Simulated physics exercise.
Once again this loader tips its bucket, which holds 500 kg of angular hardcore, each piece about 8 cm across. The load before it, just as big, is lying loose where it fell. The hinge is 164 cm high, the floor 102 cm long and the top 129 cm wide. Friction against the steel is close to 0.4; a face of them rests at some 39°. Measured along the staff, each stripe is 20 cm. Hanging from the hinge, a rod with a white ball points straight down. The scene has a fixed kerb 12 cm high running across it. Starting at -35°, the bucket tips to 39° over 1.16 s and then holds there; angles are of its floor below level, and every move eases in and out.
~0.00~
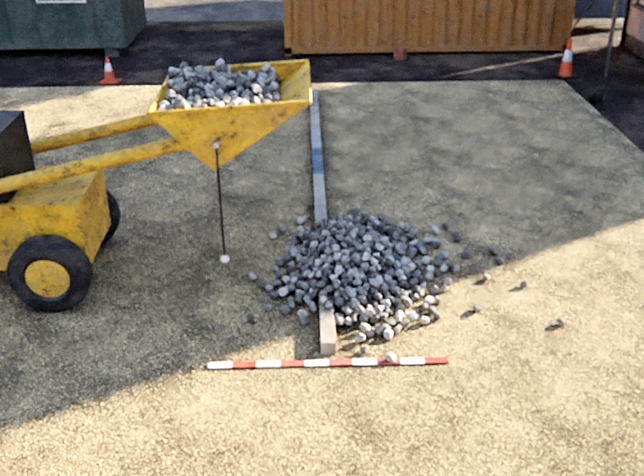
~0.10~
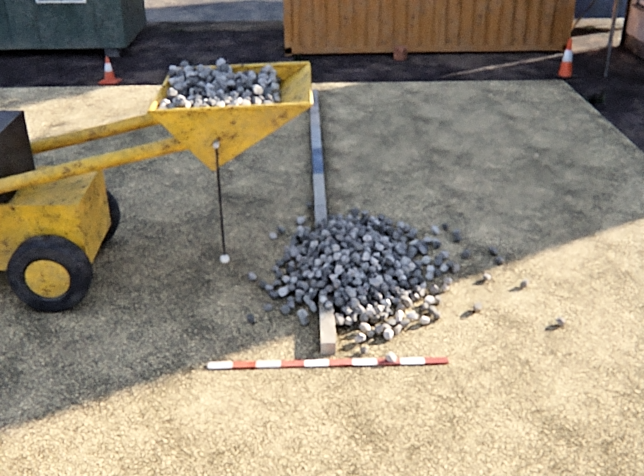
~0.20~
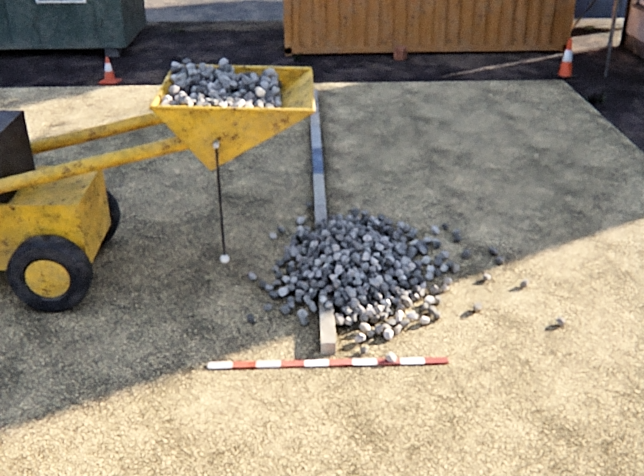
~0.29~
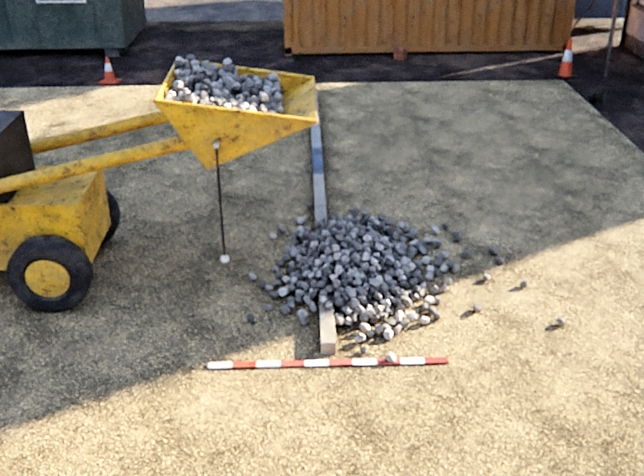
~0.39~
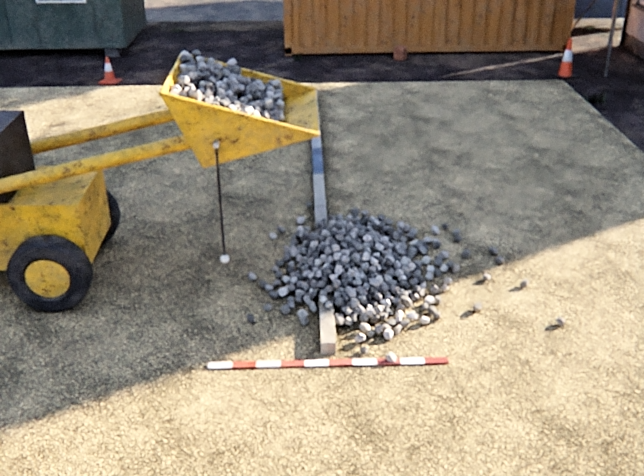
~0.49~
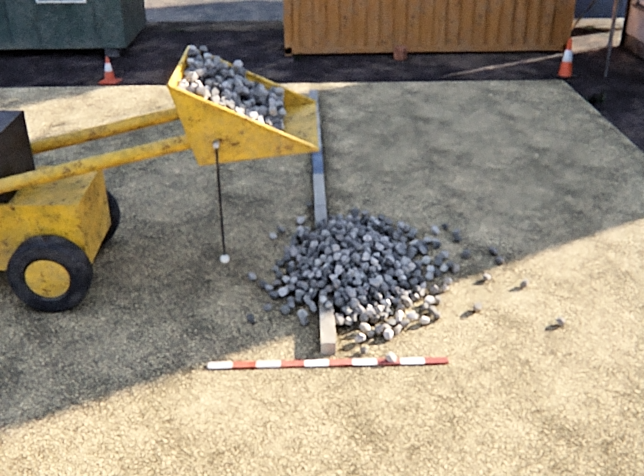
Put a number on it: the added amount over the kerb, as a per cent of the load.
65 percent, roughly.
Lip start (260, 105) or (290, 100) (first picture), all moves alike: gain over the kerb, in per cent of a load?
About 10 per cent for the first, 40 per cent for the second.
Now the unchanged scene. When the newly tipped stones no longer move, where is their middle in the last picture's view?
Middle: Approx. (343, 250) px.
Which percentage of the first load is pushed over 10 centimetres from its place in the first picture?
Roughly 10 % of them.
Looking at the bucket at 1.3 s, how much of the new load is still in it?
It holds some 80 percent.
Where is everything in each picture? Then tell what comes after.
In the first picture, the bucket is at -35°, its lip at (311, 102); the top of the load is at (220, 72). The earlier load is highest near (340, 251), 29 cm above ground level, 22 % on this side of the kerb, 78 % over the kerb.
In the second picture, the bucket is at -33°, its lip at (312, 105); the top of the load is at (210, 72); the stones move at 0.1 m/s on average.
In the third picture, lip at (314, 111), floor tilted -29°, highest stones at (192, 70); the stones move at 0.2 m/s on average.
In the fourth picture, the bucket is at -23°, its lip at (317, 122); the top of the load is at (190, 67); the stones move at 0.3 m/s on average.
In the fifth picture, the bucket is at -15°, its lip at (319, 135); the top of the load is at (193, 61); the stones move at 0.4 m/s on average.
In the sixth picture, lip at (319, 150), floor tilted -6°, highest stones at (197, 57); the stones move at 0.5 m/s on average.
After 0.9 s the floor is at 27°; in per cent of one load, 100 in the bucket, 22 on this side of the kerb, 78 over the kerb; the foremost stones are at (491, 263).
After 1.3 s the floor is at 39°; in per cent of one load, 78 in the bucket, 44 on this side of the kerb, 78 over the kerb; the foremost stones are at (491, 263).
After 1.6 s the floor is at 39°; in per cent of one load, 27 in the bucket, 67 on this side of the kerb, 106 over the kerb; the foremost stones are at (491, 263).
After 4.4 s the floor is at 39°; in per cent of one load, 0 in the bucket, 57 on this side of the kerb, 143 over the kerb; the foremost stones are at (491, 263). Net gain over the kerb, 65.
